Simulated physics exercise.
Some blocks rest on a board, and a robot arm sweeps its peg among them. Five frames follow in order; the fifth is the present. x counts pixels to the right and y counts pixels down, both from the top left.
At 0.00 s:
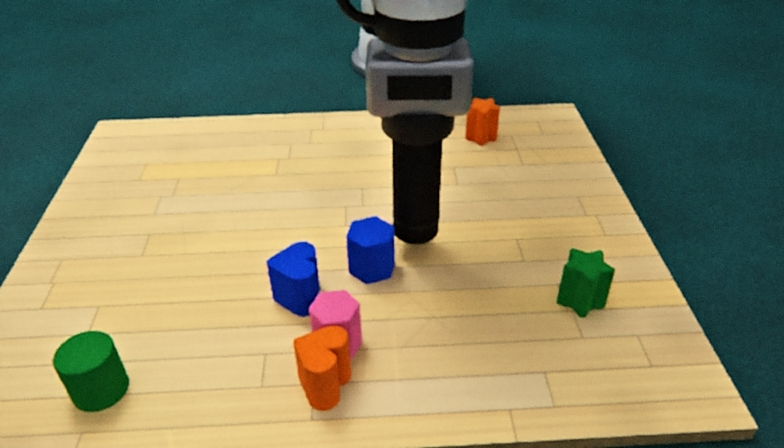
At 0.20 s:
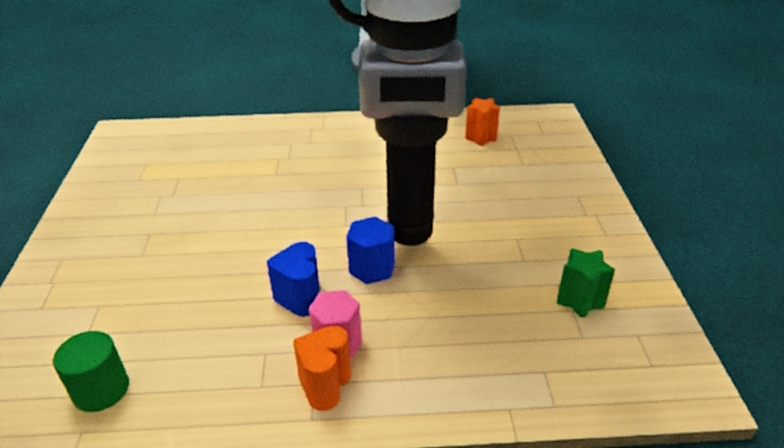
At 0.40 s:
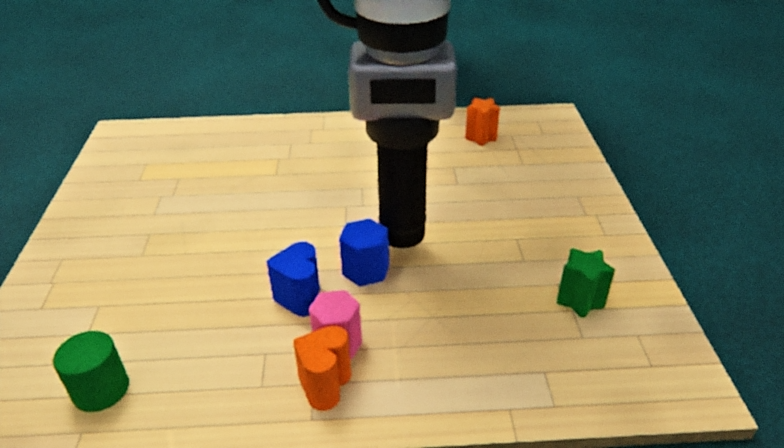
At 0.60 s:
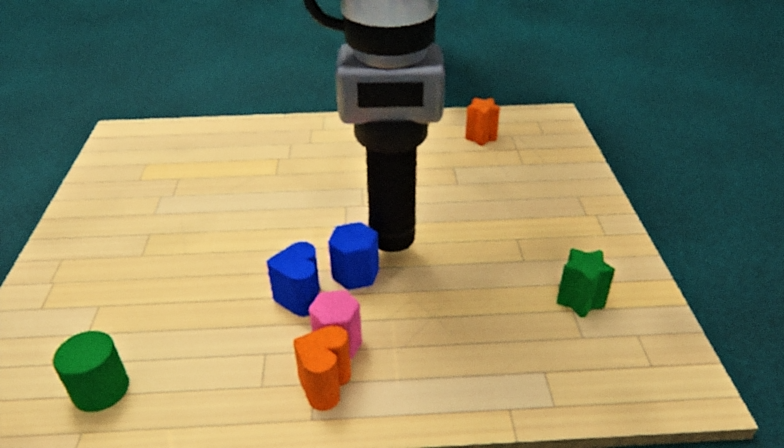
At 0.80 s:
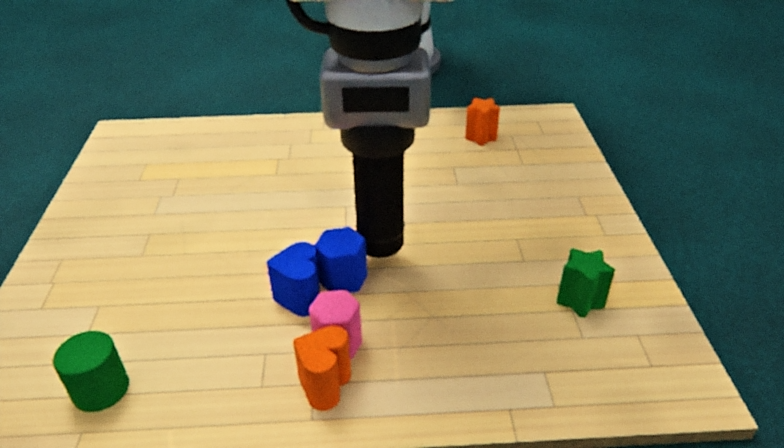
On a light wooden board scattered with colourful blocks, a robot arm moves its black peg a short way left, meets the blue six-sided block and pushes it left, close beside the blue heart block, while the other blocks stay still.
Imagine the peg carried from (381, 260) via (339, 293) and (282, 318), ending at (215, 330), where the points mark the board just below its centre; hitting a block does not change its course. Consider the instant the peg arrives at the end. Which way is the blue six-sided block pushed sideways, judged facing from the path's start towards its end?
It gets pushed right.
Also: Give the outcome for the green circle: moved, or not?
Once the path is done, it remains where it sat before.
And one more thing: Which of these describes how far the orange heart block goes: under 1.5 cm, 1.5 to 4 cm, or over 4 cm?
Answer: Less than 1.5 cm.
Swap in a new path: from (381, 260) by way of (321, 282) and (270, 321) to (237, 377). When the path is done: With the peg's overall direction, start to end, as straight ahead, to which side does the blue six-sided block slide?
Well, taking the path from its start to its end as straight ahead, the blue six-sided block moves to the right.
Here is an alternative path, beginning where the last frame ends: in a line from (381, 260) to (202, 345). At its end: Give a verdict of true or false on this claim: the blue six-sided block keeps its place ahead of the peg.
Verdict: True.
On the path given first. One third of the way, peg at (337, 277); blue heart block at (244, 278), turned 25° anticlockwise; blue six-sided block at (285, 263), turned 40° clockwise.
Two thirds of the way, peg at (279, 301); blue heart block at (178, 293), turned 20° anticlockwise; blue six-sided block at (223, 281), turned 55° clockwise.
At the end, peg at (210, 313); green circle not moved; blue heart block at (105, 307), turned 25° anticlockwise; orange heart block not moved; pink six-sided block not moved; blue six-sided block at (152, 292), turned 50° clockwise.
